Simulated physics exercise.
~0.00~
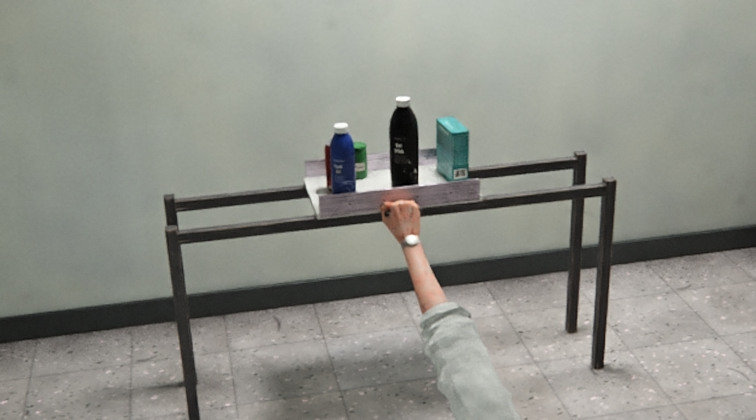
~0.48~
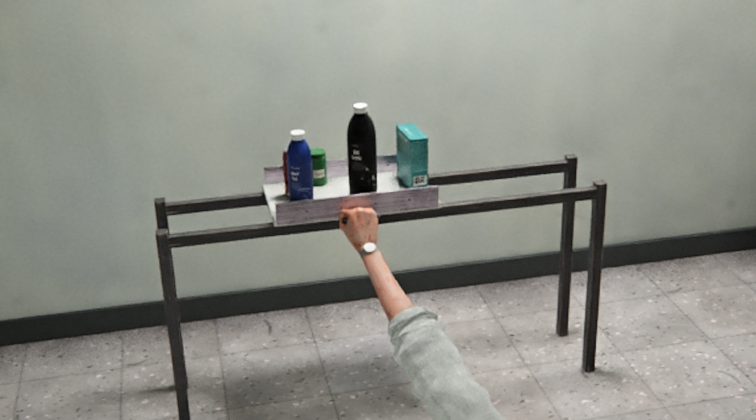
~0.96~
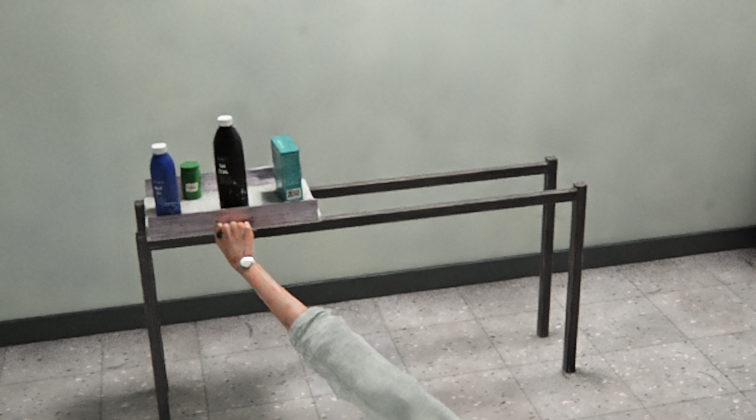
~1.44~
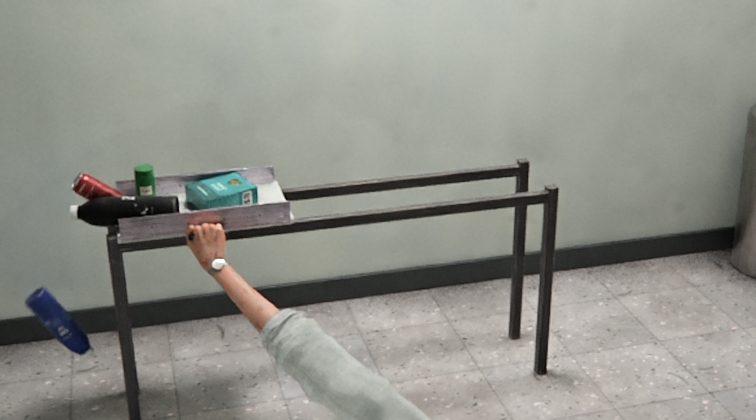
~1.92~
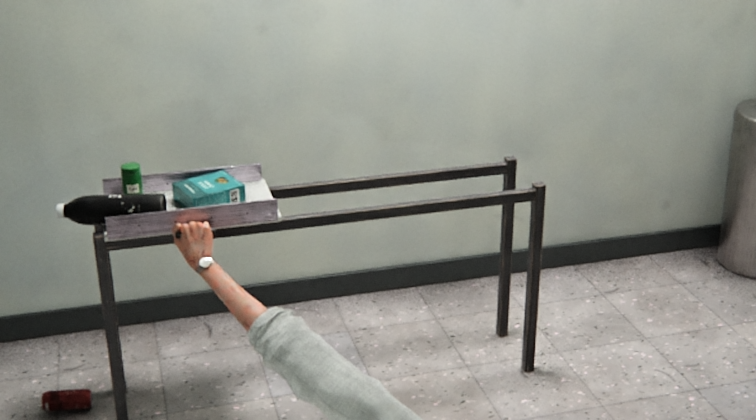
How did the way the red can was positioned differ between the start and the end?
At the start the red can stood upright on the tray, partly behind the blue bottle. By the end it was lying on its side, down off the tray.
